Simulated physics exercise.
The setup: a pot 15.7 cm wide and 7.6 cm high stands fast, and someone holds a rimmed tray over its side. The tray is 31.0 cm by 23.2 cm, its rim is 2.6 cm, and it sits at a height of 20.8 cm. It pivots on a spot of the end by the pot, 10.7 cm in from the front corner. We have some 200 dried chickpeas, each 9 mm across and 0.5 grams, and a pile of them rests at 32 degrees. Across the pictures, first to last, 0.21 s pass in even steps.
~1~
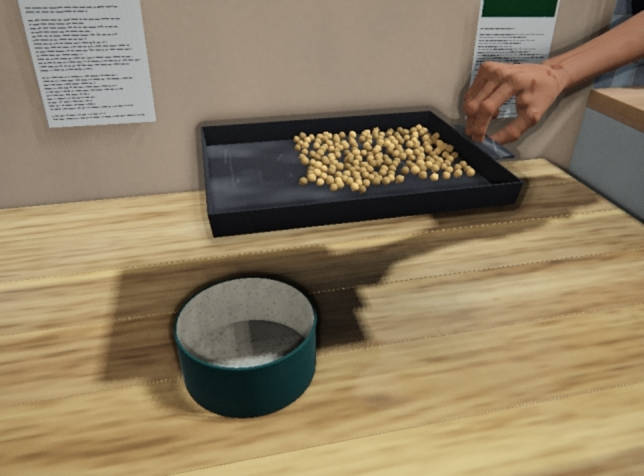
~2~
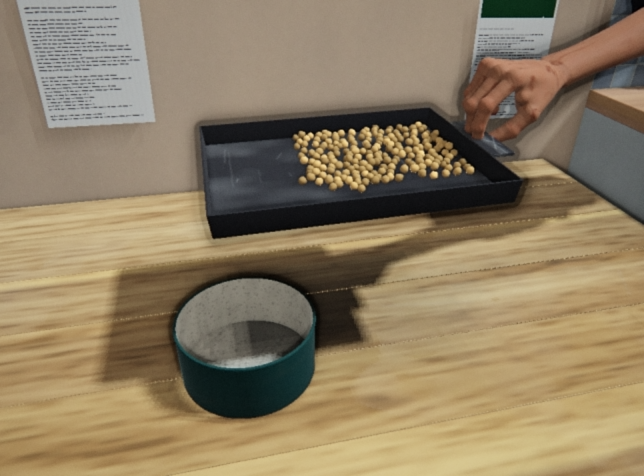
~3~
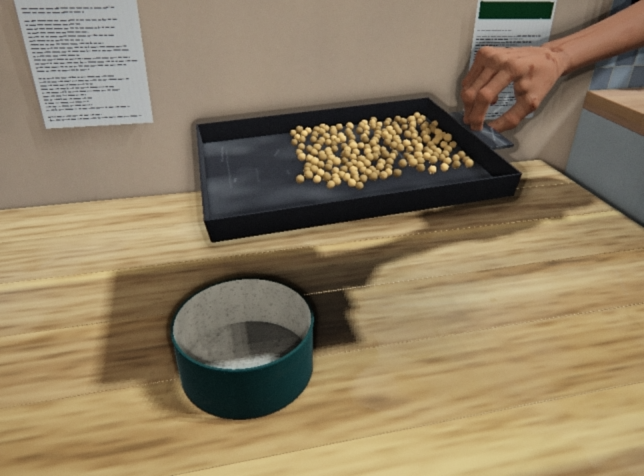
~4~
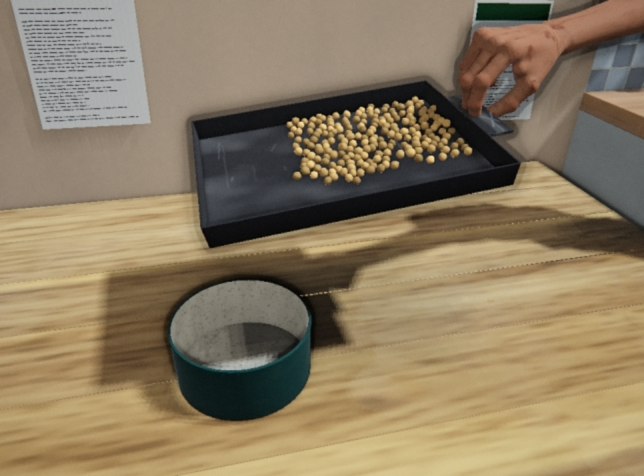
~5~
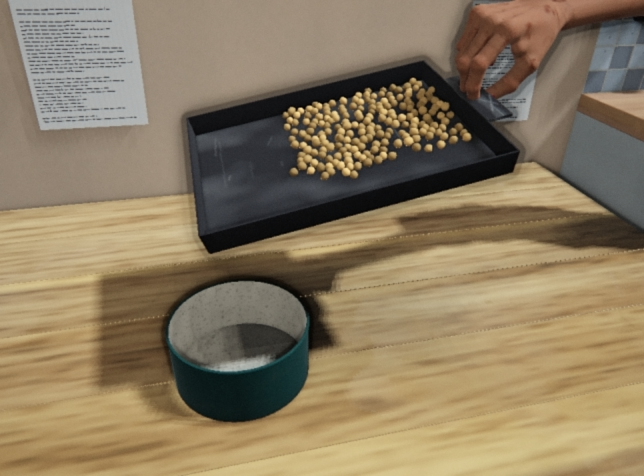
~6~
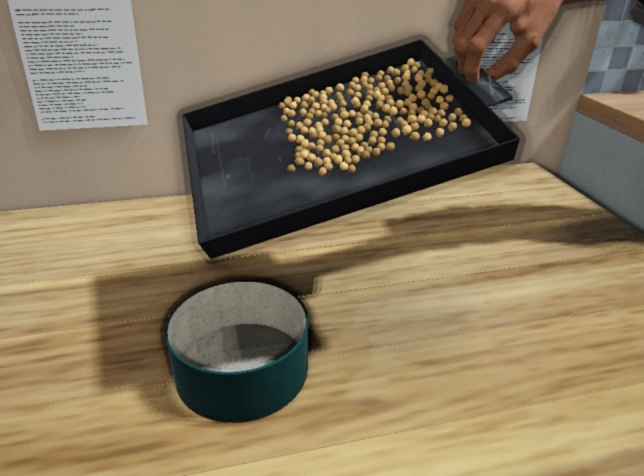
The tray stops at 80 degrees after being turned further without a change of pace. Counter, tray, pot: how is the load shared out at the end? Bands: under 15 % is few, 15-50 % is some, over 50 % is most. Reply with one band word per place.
Counter some, tray some, pot some.
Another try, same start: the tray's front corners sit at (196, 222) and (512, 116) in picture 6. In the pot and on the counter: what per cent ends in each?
Pot 0 % / counter 35 %.
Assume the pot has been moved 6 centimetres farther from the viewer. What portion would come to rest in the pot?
In that setup it would come to near 0 per cent.
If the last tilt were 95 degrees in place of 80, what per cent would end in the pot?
60 percent.
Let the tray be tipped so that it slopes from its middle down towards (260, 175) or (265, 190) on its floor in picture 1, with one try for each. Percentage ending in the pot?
The share comes to about 0 in a hundred, then about 10 in a hundred.
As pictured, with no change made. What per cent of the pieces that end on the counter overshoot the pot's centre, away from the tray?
I reckon around 100 per cent.
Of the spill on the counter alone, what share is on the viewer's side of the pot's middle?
Near 90 in a hundred.
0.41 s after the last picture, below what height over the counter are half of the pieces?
Roughly 20 cm above the counter.
Then, 0.24 s after the last picture, tilt 49 degrees; the tray holds 100 %, the pot 0 %.
Then, 0.41 s after the last picture, tilt 71 degrees; the tray holds 100 %, the pot 0 %.
Then, 0.69 s after the last picture, tilt 80 degrees; the tray holds 40 %, the pot 30 %.
In the end, counter 30 %, tray 30 %, pot 40 %.
